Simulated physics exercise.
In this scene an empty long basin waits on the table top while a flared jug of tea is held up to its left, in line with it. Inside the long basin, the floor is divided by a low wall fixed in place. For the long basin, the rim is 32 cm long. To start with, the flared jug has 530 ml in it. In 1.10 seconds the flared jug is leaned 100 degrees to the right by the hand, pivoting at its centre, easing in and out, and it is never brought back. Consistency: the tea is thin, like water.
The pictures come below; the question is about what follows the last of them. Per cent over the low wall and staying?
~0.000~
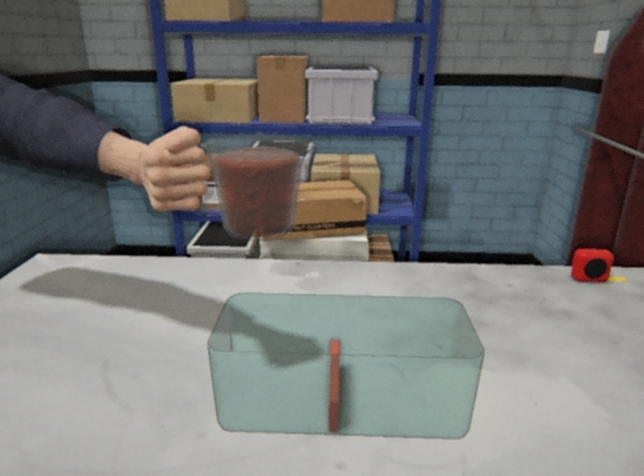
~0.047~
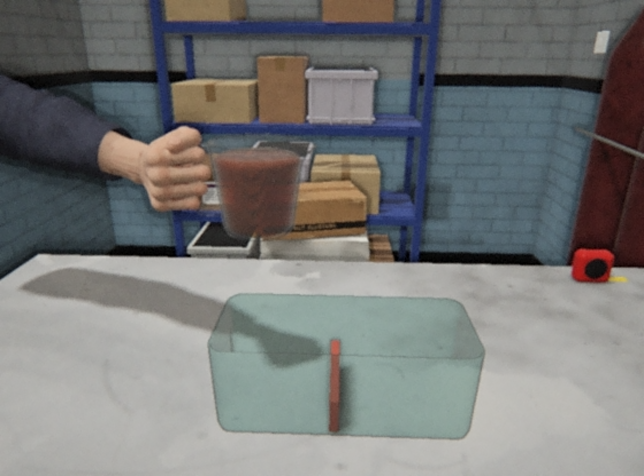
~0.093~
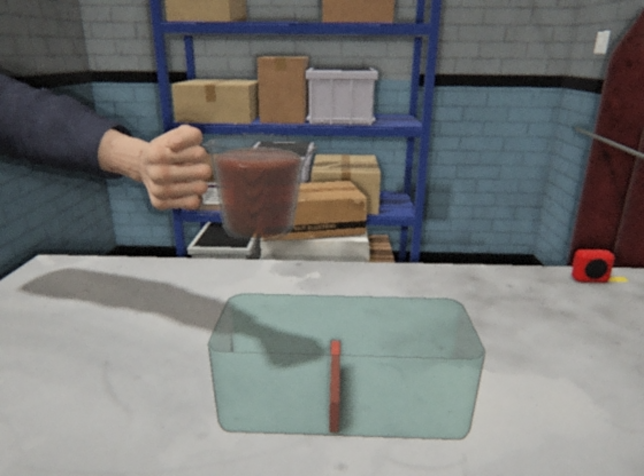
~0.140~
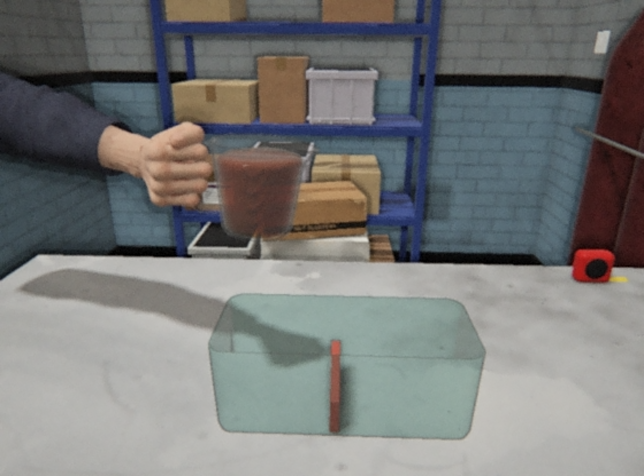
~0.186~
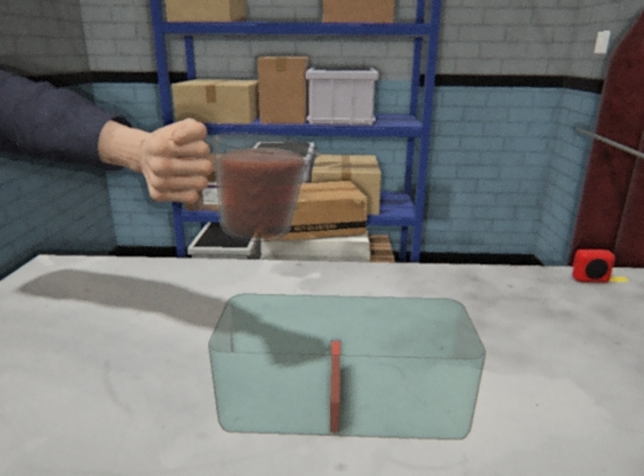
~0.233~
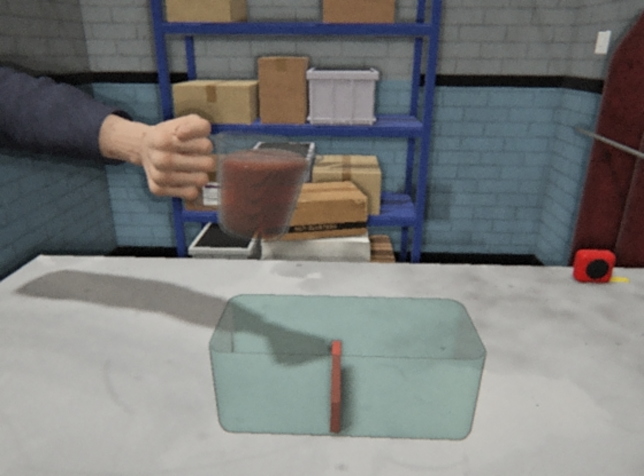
93 per cent.
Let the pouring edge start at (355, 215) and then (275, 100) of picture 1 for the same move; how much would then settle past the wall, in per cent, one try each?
I'd expect close to 100 per cent and then close to 75 per cent.
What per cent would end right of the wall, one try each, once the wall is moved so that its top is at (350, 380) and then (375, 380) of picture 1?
I'd put it at about 85 per cent for the first and about 50 per cent for the second.
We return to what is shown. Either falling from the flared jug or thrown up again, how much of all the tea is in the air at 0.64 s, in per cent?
My guess is roughly 22 %.
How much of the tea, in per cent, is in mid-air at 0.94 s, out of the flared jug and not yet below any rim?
Something like 26 per cent is in the air then.
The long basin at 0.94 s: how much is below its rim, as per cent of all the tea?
Roughly 54 %.
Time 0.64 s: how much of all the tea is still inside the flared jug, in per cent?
About 74 percent.
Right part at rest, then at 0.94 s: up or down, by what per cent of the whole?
It ends up higher by roughly 40.
Then, 0.64 s in, the tilt is 63° and 75 per cent is still to pour, 0 is left of the wall and 4 right of it.
Then, 0.94 s in, the tilt is 95° and 21 per cent is still to pour, 1 is left of the wall and 53 right of it.
Then, 1.26 s in, the tilt is 100° and 1 per cent is still to pour, 3 is left of the wall and 91 right of it.
Then, 1.60 s in, the tilt is 100° and 0 per cent is still to pour, 5 is left of the wall and 93 right of it.
Finally, 5 per cent lies left of the wall, 93 right of it and 2 outside.
